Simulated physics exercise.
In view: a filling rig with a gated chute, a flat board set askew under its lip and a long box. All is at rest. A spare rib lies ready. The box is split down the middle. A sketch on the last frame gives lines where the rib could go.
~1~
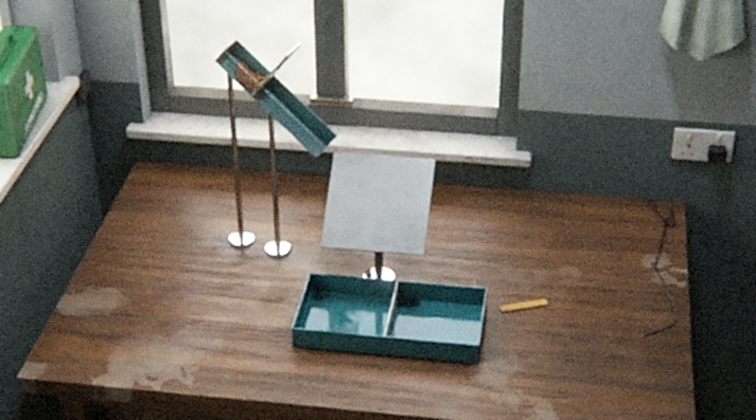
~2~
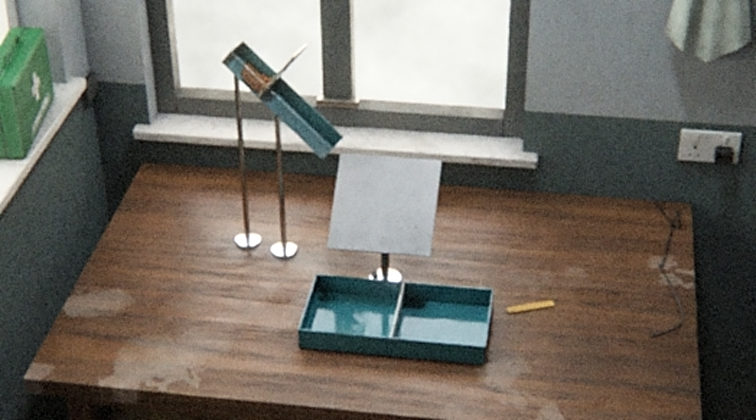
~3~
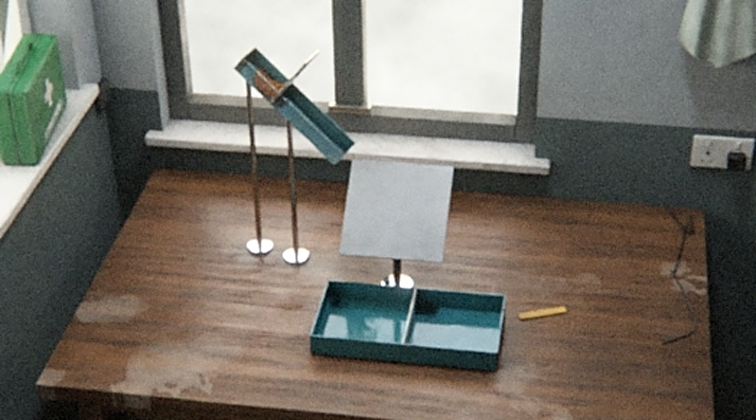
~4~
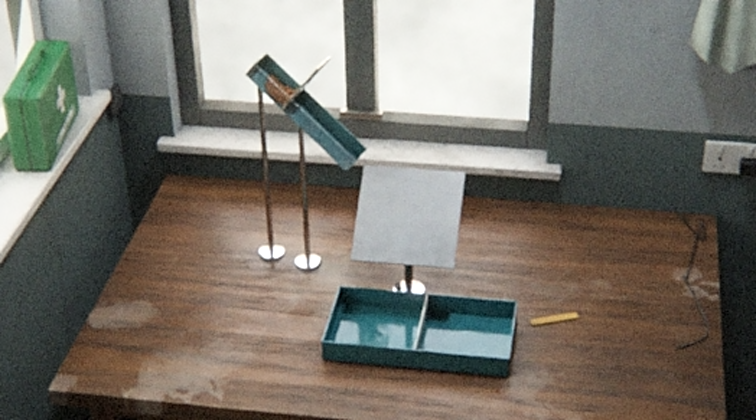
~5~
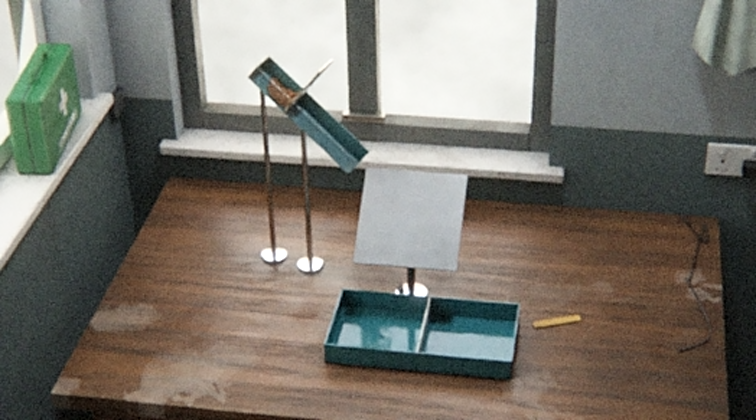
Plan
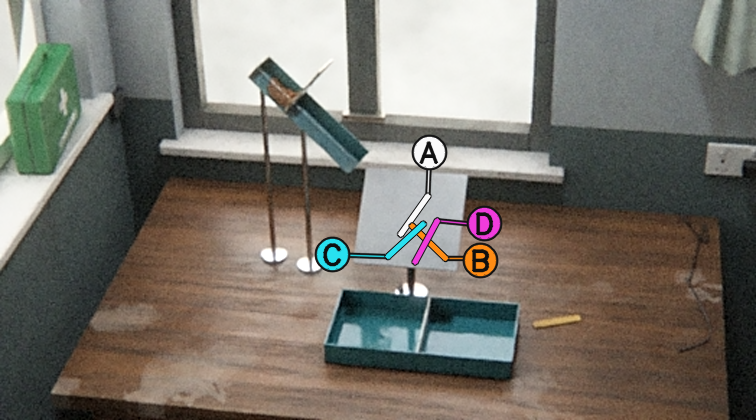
A wooden table by a window held a raised, slanting teal chute with brownish bits inside, a tilted pale board and a divided teal box; nothing on it moved while the view shifted slightly.
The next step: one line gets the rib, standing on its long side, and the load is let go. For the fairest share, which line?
The best line is B.
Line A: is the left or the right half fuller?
Left.
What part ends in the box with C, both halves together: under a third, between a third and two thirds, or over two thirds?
Over two thirds.
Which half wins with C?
More lands on the left.
On the marked copy, line A from (427, 196) to (400, 234); line B from (412, 225) to (445, 258); line C from (423, 223) to (387, 256); line D from (437, 220) to (415, 262).
Choosing A, of what is caught, all but a few in the left half, only a few in the right.
Choosing B, of what is caught, close to half in the left half, close to half in the right.
Choosing C, of what is caught, all but a few in the left half, a small share in the right.
Choosing D, of what is caught, all but a few in the left half, only a few in the right.
